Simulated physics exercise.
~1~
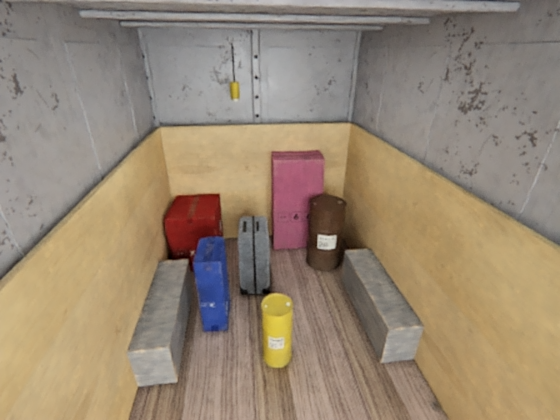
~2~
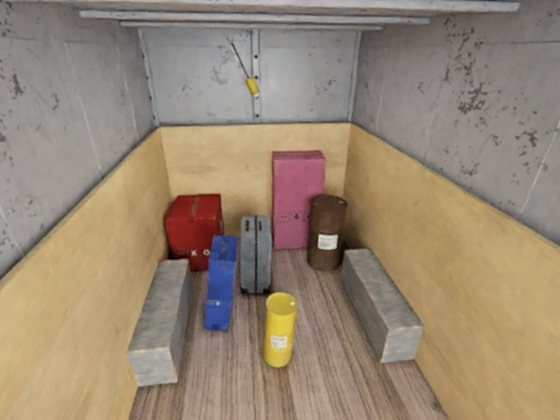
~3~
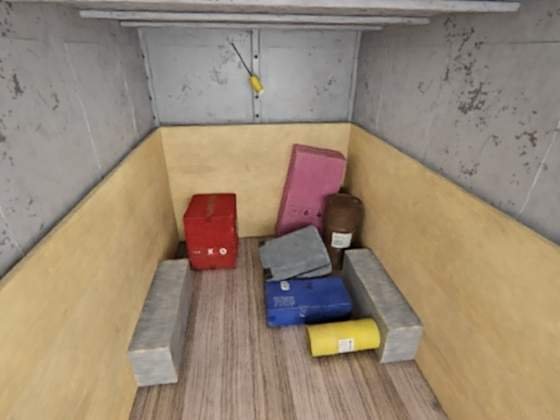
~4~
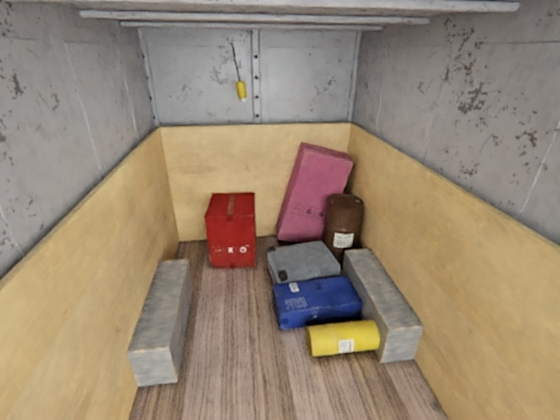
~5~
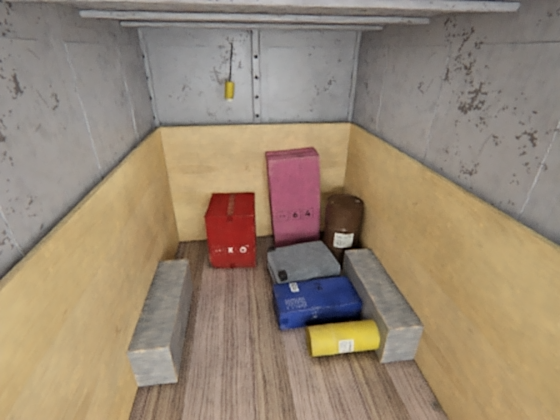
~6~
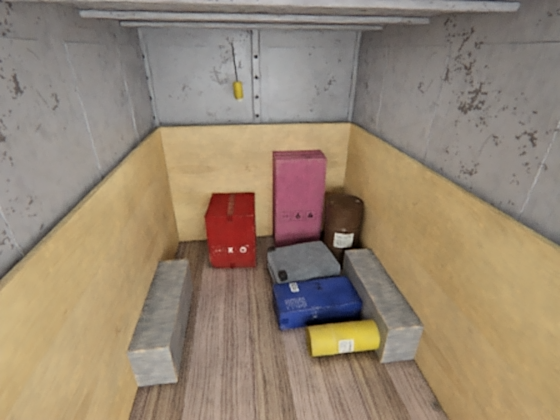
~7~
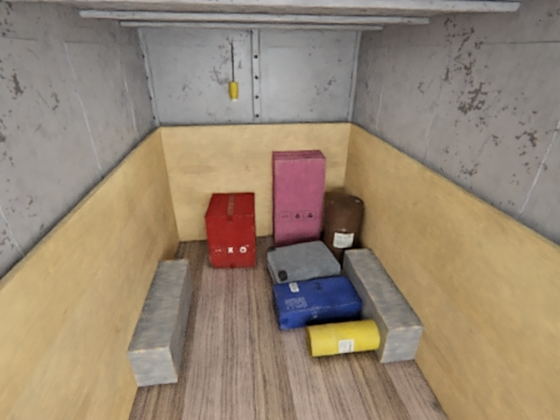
The van's load slides right, the blue box, grey case and yellow canister toppling over.
